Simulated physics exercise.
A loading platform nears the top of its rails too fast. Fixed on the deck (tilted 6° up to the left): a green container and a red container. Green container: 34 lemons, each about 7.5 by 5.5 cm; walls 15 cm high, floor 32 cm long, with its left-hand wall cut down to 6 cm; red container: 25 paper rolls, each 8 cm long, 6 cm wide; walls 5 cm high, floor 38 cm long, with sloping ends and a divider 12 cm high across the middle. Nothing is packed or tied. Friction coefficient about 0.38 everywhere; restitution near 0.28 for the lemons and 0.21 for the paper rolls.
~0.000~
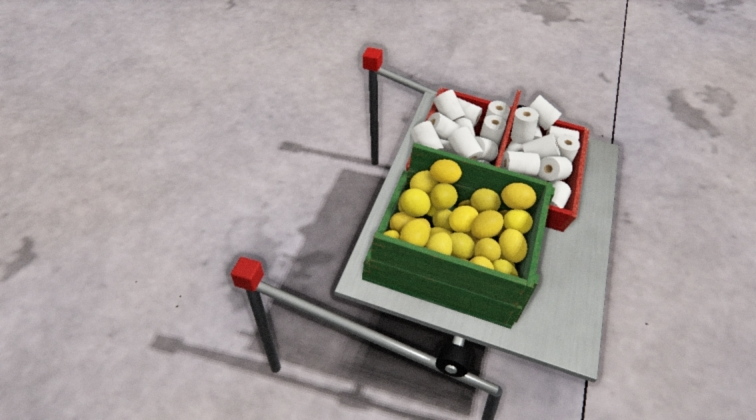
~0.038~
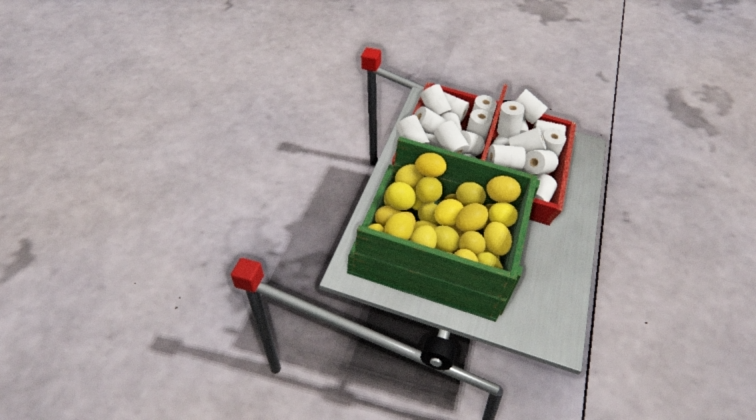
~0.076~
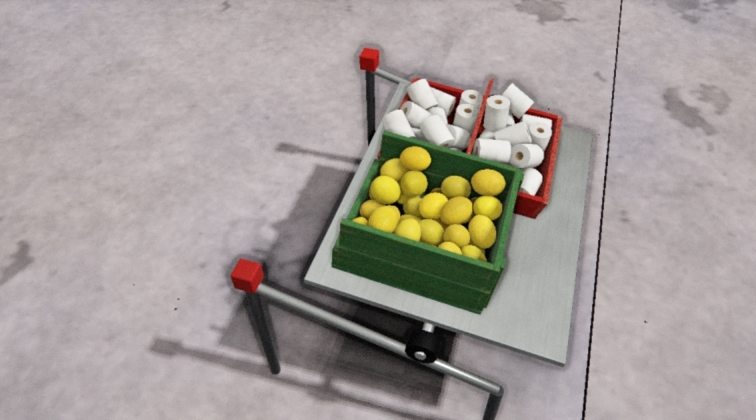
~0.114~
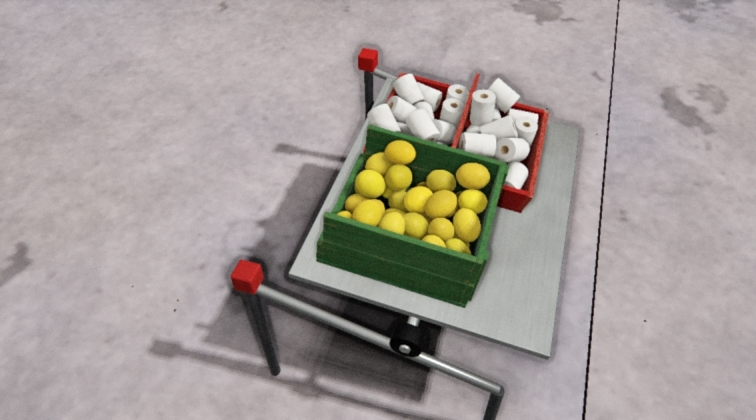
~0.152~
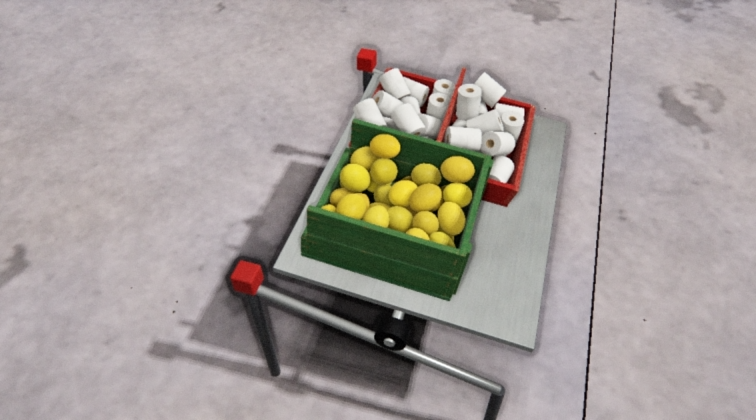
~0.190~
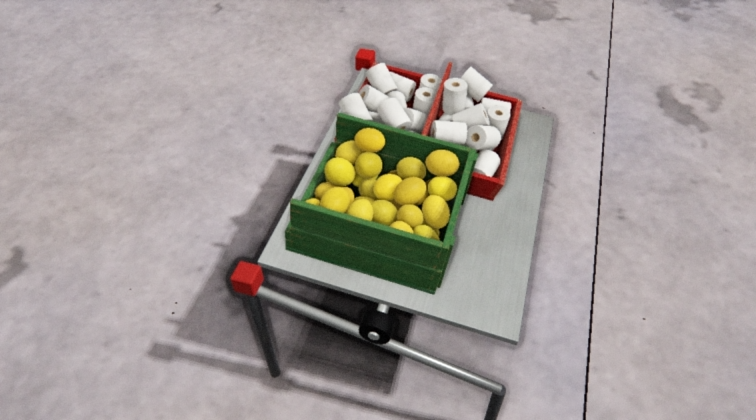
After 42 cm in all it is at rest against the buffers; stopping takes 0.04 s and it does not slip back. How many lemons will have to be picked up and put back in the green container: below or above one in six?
It sheds fewer than one in six of them.
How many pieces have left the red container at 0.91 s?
Out by then, roughly: Red container 3.
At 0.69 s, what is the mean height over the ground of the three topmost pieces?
Some 62 cm up.
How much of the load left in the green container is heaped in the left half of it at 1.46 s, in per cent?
Roughly 50 in a hundred.
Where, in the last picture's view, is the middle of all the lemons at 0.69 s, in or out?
At about (277, 161).
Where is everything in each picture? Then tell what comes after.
In the first picture (places track the rim corner closest to us here; the camera moves round a little), green container (527, 283); red container (572, 213); 0 cm travelled; all still inside.
In the second picture, green container (510, 275); red container (557, 207); 4 cm travelled.
In the third picture, green container (493, 267); red container (543, 200); 7 cm travelled.
In the fourth picture, green container (476, 259); red container (528, 194); 11 cm travelled.
In the fifth picture, green container (459, 252); red container (514, 187); 15 cm travelled.
In the sixth picture, green container (442, 244); red container (499, 181); 18 cm travelled; all still inside.
After 0.41 s, it meets the buffers.
After 0.53 s, the green container has all 34 and the red container is down by 1 of 25.
After 0.69 s, the green container is down by 1 of 34 and the red container is down by 2 of 25.
After 0.91 s, the green container is down by 1 of 34 and the red container is down by 3 of 25.
Outcome (at 1.46 s), the green container is down by 2 of 34 and the red container is down by 3 of 25. Asked share, 2 of 34, 6 per cent.
